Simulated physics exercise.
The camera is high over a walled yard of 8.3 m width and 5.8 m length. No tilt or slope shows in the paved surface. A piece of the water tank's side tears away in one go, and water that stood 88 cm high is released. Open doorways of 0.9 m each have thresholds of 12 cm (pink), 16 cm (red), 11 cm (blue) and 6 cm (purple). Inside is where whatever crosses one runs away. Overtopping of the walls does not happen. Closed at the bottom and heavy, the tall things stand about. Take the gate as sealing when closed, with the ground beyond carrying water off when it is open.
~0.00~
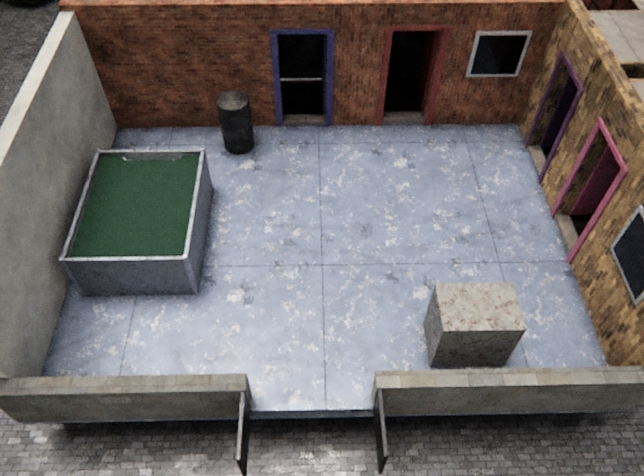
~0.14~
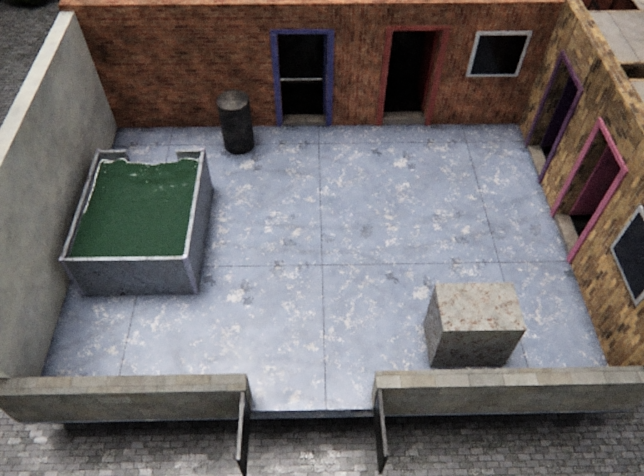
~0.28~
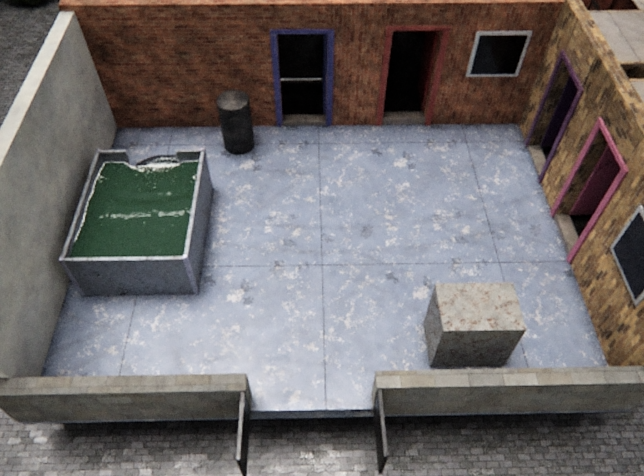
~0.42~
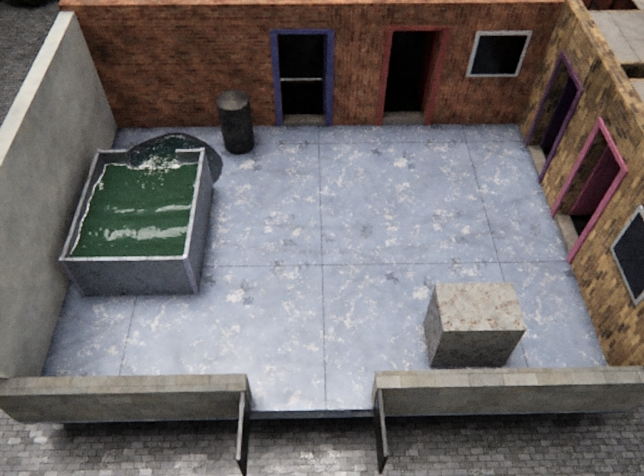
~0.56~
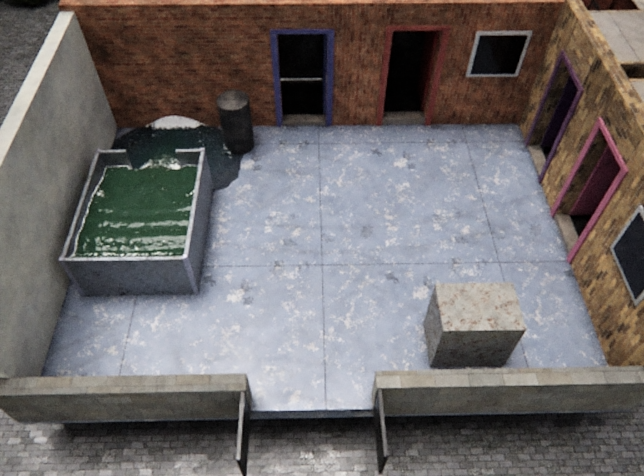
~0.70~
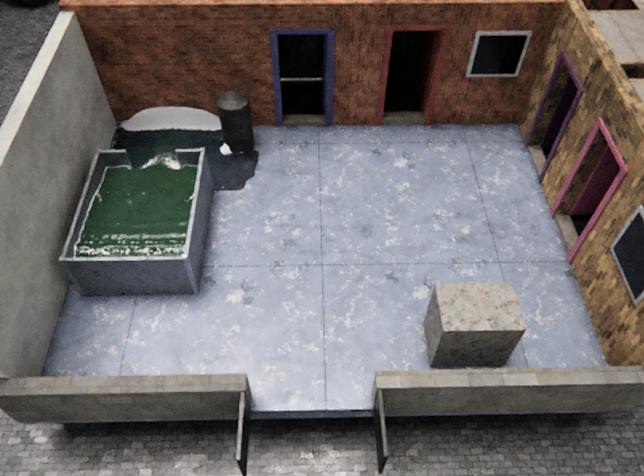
Green water pouring through a gap in the far side of a raised tank, spreading dark across the walled yard's back-left corner.
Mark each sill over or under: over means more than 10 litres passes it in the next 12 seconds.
Pink door - under; red door - under; blue door - under; purple door - over.
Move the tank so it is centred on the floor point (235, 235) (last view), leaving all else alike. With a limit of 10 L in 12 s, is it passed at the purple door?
Lab note: Purple door, limit broken.
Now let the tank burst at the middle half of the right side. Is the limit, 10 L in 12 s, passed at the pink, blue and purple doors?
Pink beyond, blue short, purple beyond.
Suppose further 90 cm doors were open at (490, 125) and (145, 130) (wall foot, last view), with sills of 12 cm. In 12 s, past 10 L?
Check, in order - pass / fail.
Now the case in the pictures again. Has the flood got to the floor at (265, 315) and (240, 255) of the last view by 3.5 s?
Untouched, soaked.
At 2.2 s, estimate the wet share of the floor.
Wet share: Near 25 percent.
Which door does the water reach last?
Pink.
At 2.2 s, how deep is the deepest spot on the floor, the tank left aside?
50 cm or so.
After 1.4 s water covers 15 % of the floor and is deepest (57 cm) near (118, 128); pink door not reached, red door not reached, blue door 7 cm at the sill, 0 L in, purple door not reached.
After 2.2 s water covers 25 % of the floor and is deepest (50 cm) near (118, 128); pink door not reached, red door 3 cm at the sill, 0 L in, blue door 7 cm at the sill, 0 L in, purple door not reached.
After 3.5 s water covers 60 % of the floor and is deepest (38 cm) near (221, 145); pink door not reached, red door 3 cm at the sill, 0 L in, blue door 6 cm at the sill, 0 L in, purple door 11 cm at the sill, 2 L in.
After 7.0 s water covers 95 % of the floor and is deepest (22 cm) near (196, 133); pink door 9 cm at the sill, 0 L in, red door 2 cm at the sill, 0 L in, blue door 3 cm at the sill, 0 L in, purple door 10 cm at the sill, 30 L in.
After 12.0 s water covers 100 % of the floor and is deepest (14 cm) near (149, 185); pink door 10 cm at the sill, 0 L in, red door 5 cm at the sill, 0 L in, blue door 2 cm at the sill, 0 L in, purple door 8 cm at the sill, 48 L in.
